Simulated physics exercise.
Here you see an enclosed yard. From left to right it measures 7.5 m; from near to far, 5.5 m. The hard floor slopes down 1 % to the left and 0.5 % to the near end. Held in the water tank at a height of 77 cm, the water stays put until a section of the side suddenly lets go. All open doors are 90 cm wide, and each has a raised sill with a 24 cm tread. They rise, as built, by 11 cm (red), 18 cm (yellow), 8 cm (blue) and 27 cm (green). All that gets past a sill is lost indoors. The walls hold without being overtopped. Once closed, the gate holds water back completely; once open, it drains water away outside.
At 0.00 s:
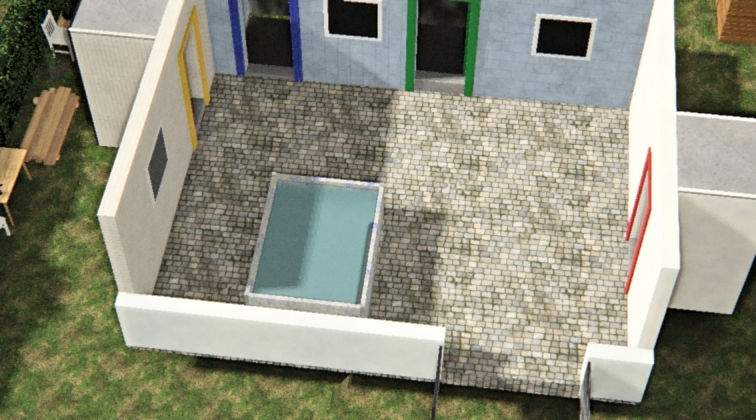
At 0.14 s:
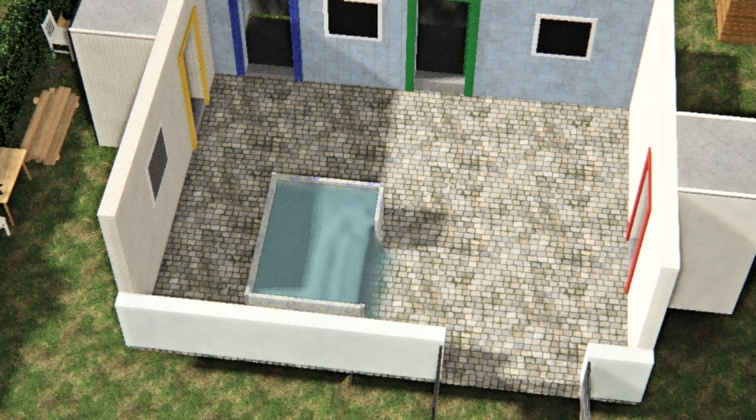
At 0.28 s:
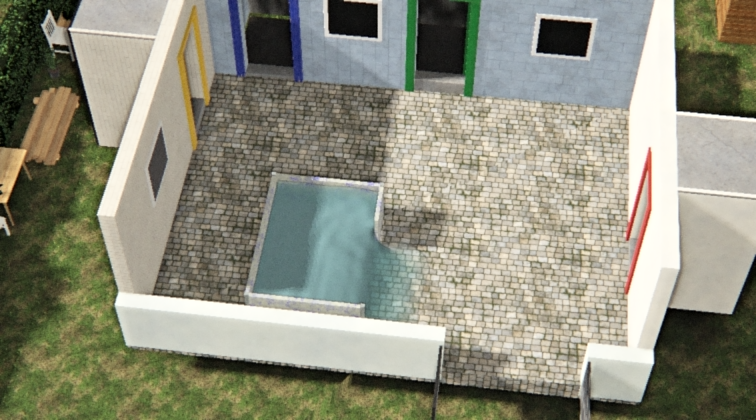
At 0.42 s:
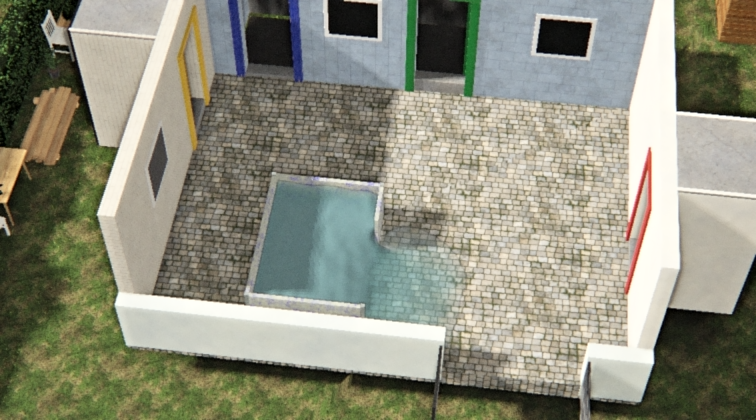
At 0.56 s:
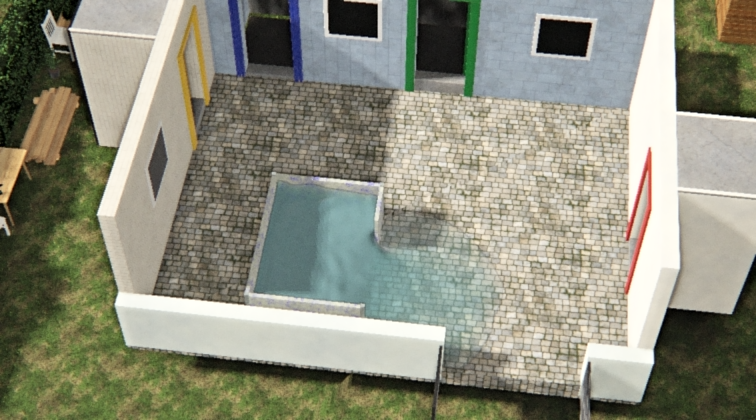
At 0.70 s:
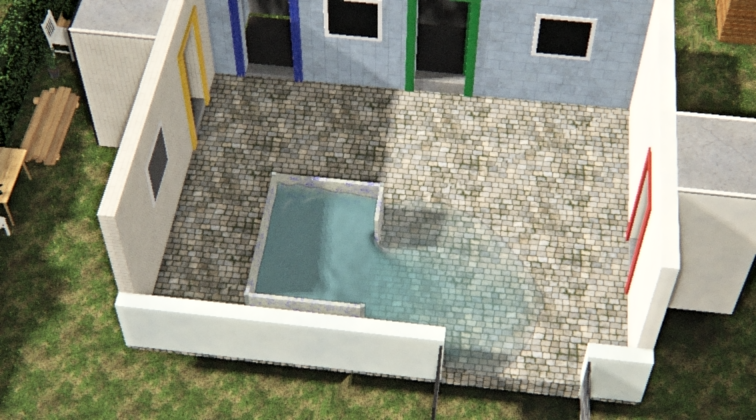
In a walled, paved yard beside a blue house, water in a rectangular tank sits still, then pours out through a gap in the tank's right side and spreads across the paving to the right in a widening, shallow sheet.
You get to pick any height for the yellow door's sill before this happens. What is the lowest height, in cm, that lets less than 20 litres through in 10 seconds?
About 7.5 cm.
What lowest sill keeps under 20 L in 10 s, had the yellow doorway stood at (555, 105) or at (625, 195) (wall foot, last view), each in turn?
About 15 cm for the first and 9.0 cm for the second.
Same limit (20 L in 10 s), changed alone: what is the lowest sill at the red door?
Red - roughly 21 cm.
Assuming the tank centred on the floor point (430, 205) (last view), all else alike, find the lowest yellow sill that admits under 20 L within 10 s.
Close to 7.5 cm would do it.
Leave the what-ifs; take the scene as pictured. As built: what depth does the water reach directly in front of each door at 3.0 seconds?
Lab note, cm: Red 24; yellow 0; blue 0; green 0.
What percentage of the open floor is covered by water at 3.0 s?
Wet: Close to 40 %.
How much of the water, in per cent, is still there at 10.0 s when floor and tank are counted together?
I'd estimate some 66 in a hundred.
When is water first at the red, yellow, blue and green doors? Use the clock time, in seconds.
Arrival times - red: 1.2 s; yellow: 6.5 s; blue: 5.5 s; green: 4.5 s.
After 1.4 s water covers 35 % of the floor, deepest (48 cm) near (621, 375); it has not reached the yellow door.
After 3.0 s water covers 40 % of the floor, deepest (28 cm) near (586, 332); it has not reached the yellow door.
After 10.0 s water covers 95 % of the floor, deepest (12 cm) near (189, 167); 11 cm at the yellow door, 0 litres in over its 18 cm sill.
At the yellow door as built, the water arrived by 6.8 s and peaked near 12 cm at 7.8 s.
With a sill of 6.5 cm, 30 litres would have come in within the 10 s; with 9 cm, 9 litres. So under 20 litres takes about 7.5 cm.
